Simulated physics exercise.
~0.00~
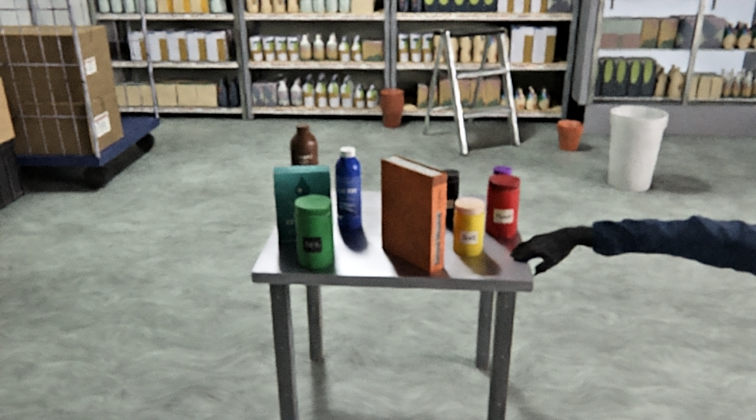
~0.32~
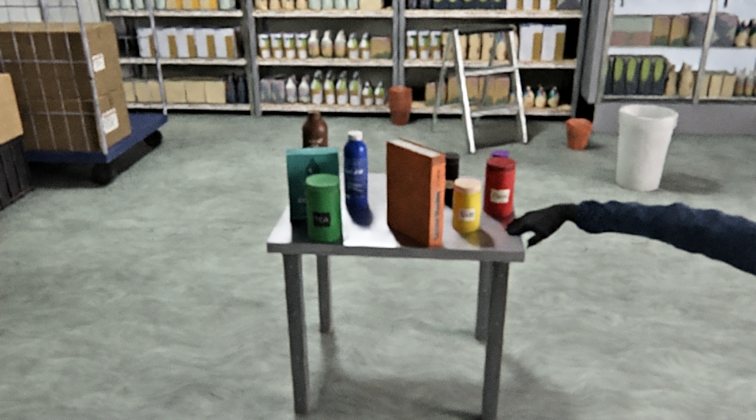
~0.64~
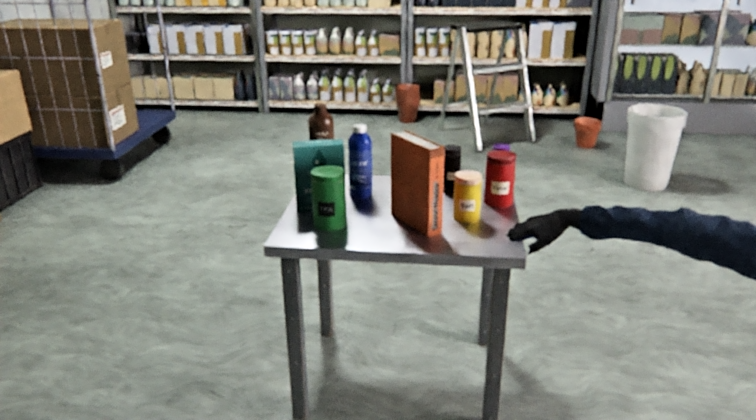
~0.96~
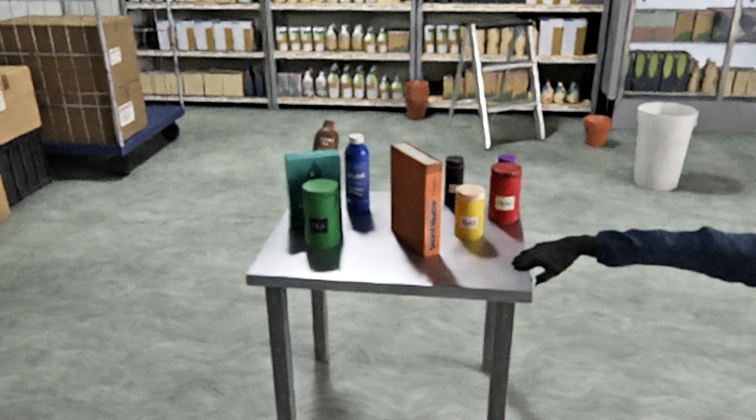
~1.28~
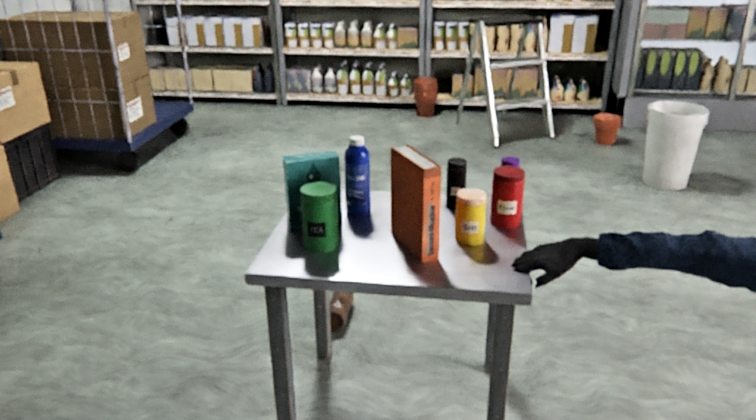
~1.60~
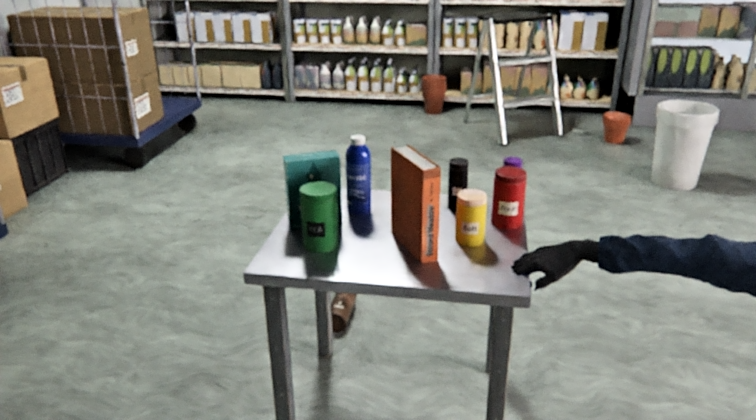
A table slides away and jerks back, and the brown bottle topples off onto the floor.
